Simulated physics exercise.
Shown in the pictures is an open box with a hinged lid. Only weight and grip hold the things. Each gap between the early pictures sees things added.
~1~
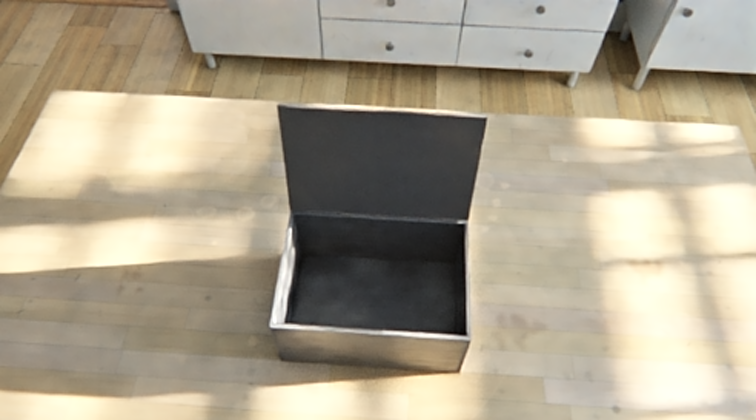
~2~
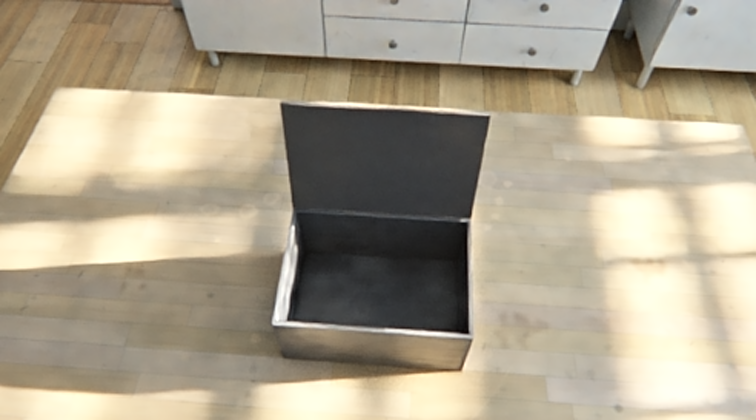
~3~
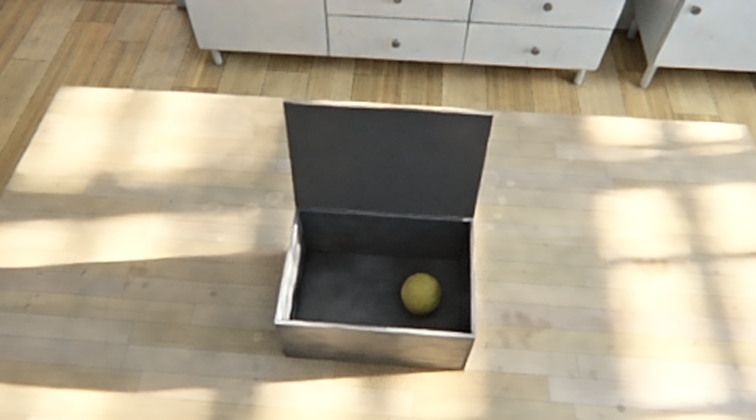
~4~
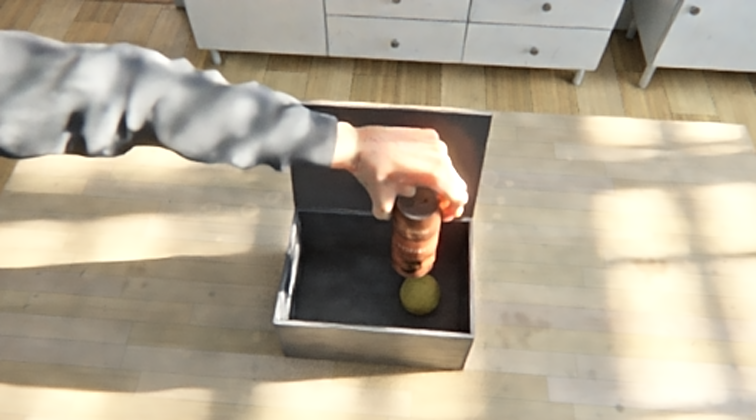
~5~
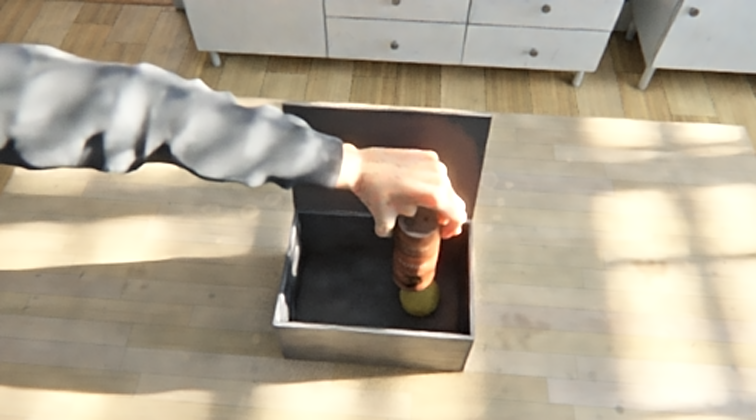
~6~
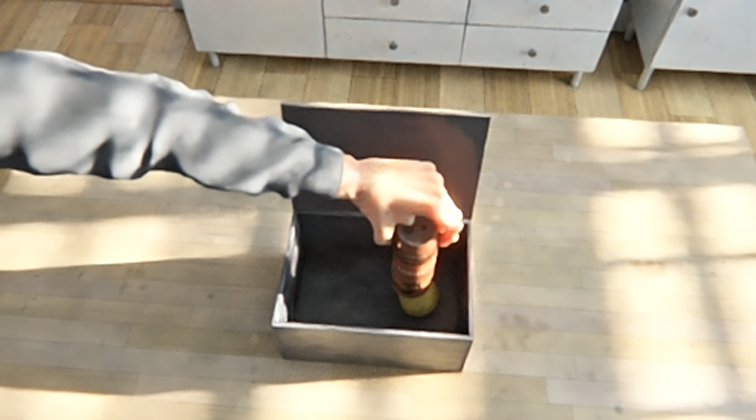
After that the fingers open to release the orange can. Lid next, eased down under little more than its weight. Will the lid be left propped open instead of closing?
No, it closes flat.
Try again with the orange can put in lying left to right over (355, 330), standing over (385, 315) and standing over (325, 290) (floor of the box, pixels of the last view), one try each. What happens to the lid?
In the first case the lid comes down fully; in the second it stays propped open; in the third it stays propped open.
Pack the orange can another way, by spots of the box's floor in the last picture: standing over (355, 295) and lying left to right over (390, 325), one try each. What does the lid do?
With the first packing the lid is left gaping; with the second it lowers fully.
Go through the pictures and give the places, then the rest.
The last thing is not in view yet, in the first picture.
The last thing is not in view yet, in the second picture.
The last thing is not in view yet; yellow lemon (421, 294), in the third picture.
Still above its spot; orange can (415, 235); yellow lemon (420, 294), in the fourth picture.
Still above its spot; orange can (415, 250), in the fifth picture.
Put in, still held; orange can (413, 258), in the sixth picture.
Then, 0.40 s after the last picture, orange can on its side near (373, 267); yellow lemon rolled a little.
Then, 1.40 s after the last picture, lid 77° above the rim; orange can on its side near (354, 284); yellow lemon rolled a little.
Then, 1.70 s after the last picture, lid 46° above the rim; orange can on its side near (354, 284); yellow lemon rolled a little.
Then, 1.90 s after the last picture, lid 14° above the rim; orange can on its side near (354, 284); yellow lemon rolled a little.
At rest, lid shut; tipped over in the box, orange can; yellow lemon in place. Seen from the same camera at the end, orange can near (354, 284).
